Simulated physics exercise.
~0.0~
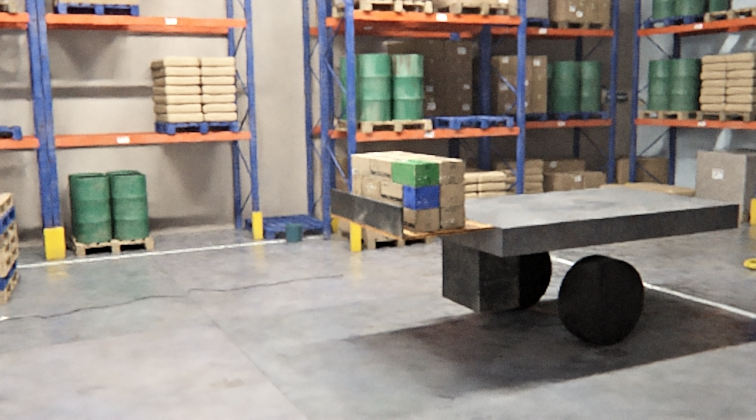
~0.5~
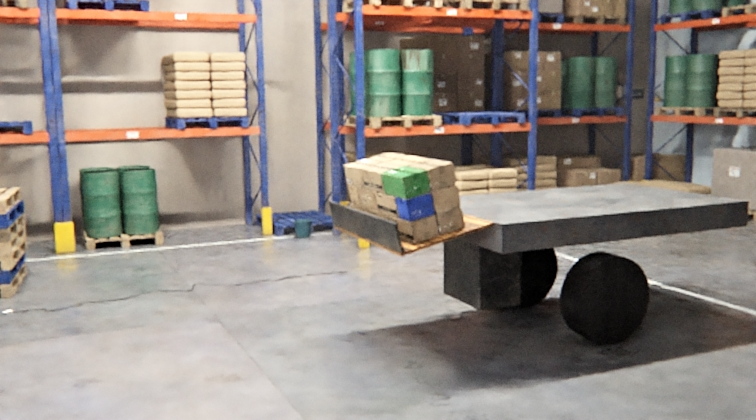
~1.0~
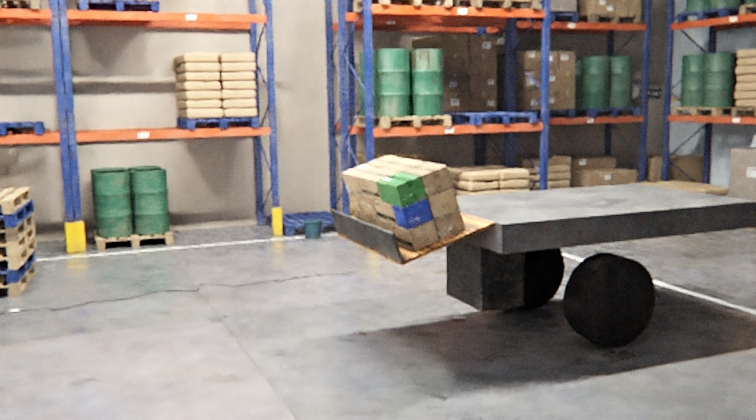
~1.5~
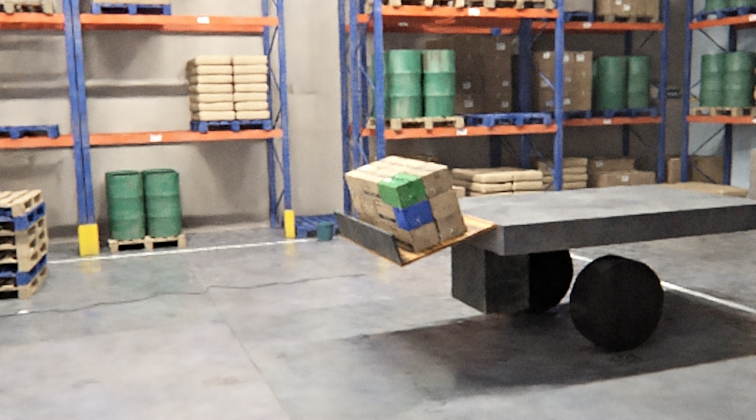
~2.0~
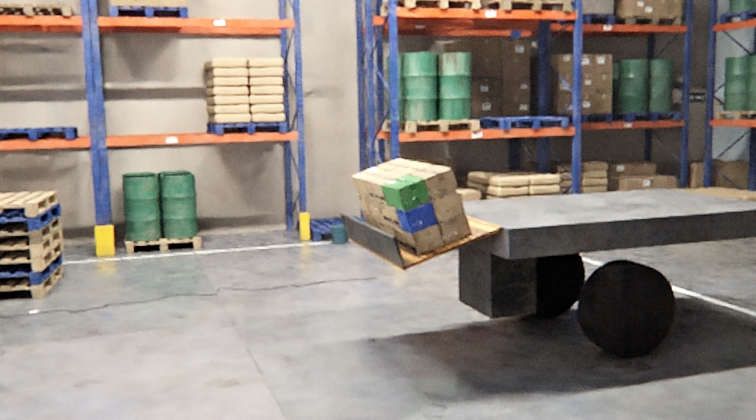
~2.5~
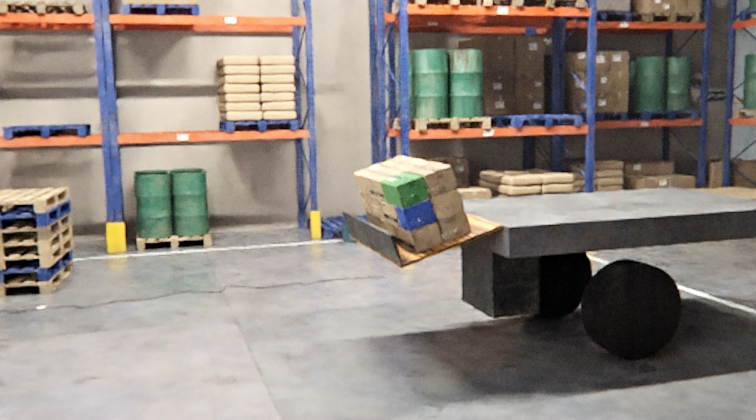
In a warehouse lined with orange and blue racks, a stack of brown parcels, with one green and one blue, sits on a flap behind a flat-bed. The flap tilts moderately down to the left and stops, and the stack tips with it, staying together on the sloping flap.
